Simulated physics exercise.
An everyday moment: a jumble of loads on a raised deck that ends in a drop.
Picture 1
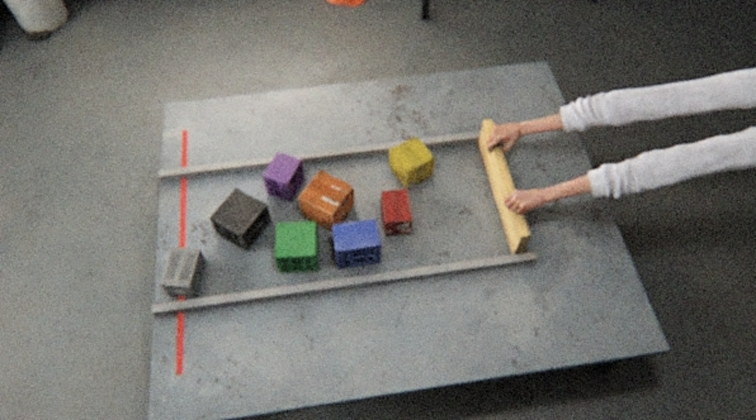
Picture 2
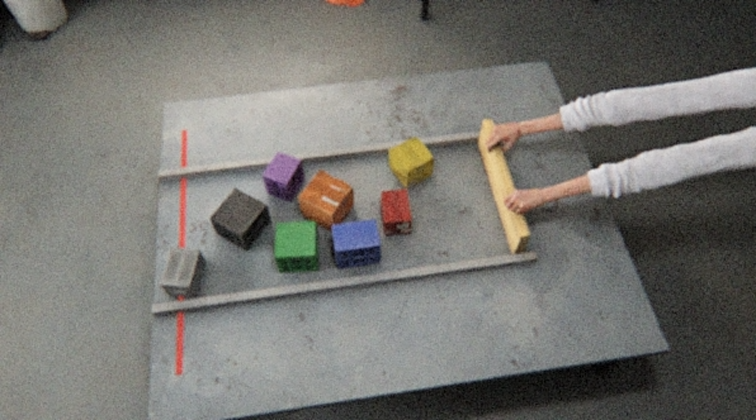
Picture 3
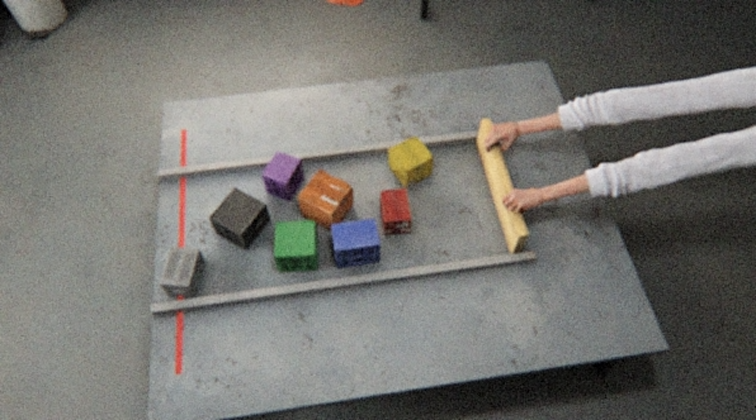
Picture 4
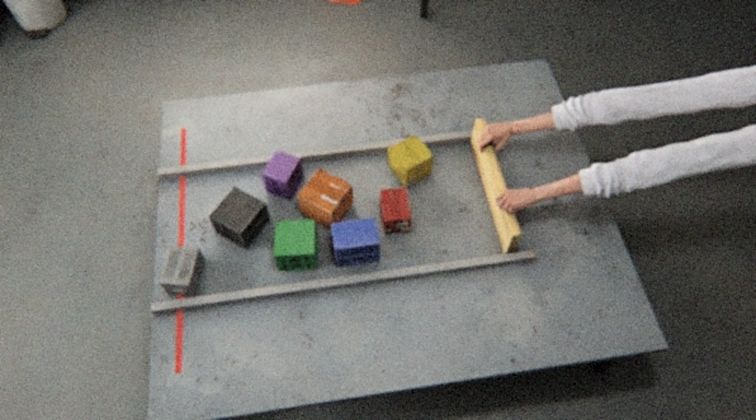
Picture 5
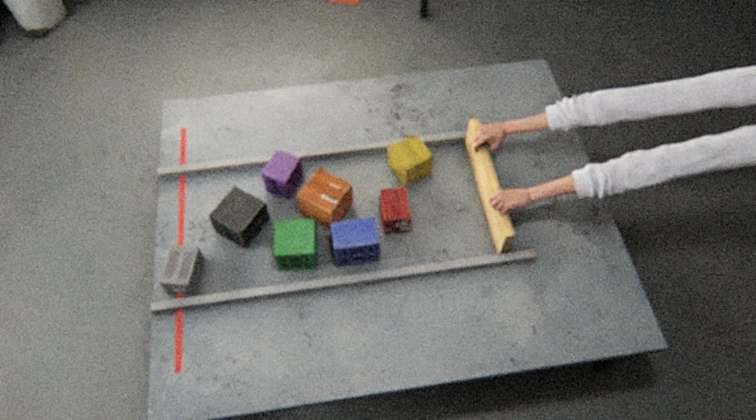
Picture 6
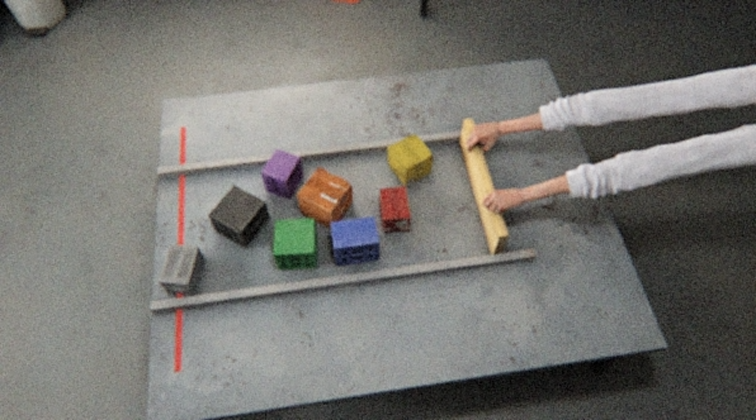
Two hands slid a wooden plank a short way left between two rails on a grey table, while the eight colored blocks scattered between it and the red line stayed practically still.
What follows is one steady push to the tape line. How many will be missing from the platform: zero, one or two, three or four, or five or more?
The number that fall off is five or more.
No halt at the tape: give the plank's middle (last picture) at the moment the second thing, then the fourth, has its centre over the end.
Near (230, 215) and (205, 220).
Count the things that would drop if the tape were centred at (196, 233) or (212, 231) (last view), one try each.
Try by try, 5 and 3.
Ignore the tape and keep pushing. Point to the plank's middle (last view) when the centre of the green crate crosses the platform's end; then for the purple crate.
About (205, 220), and (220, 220) for the other.
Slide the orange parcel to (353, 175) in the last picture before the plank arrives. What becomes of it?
Then it falls.
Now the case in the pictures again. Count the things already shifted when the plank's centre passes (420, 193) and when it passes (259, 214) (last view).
First 1, then 8.
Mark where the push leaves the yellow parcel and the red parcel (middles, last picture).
About (161, 182), and the other about (164, 240).
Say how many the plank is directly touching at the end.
That makes 3.
Soon after, none off yet; grey tote at rest near (183, 270); black crate at rest near (240, 217); purple crate at rest near (283, 174).
Then, none off yet; grey tote at rest near (183, 270); black crate moved a little near (232, 221); purple crate moved about its own width near (247, 175).
Further on, none off yet; grey tote moved about its own width near (154, 281); black crate moved well along near (161, 234); purple crate moved well along near (175, 184).
At rest, the number that fall off is five or more; fallen, orange parcel, green crate, purple crate, black crate and grey tote.
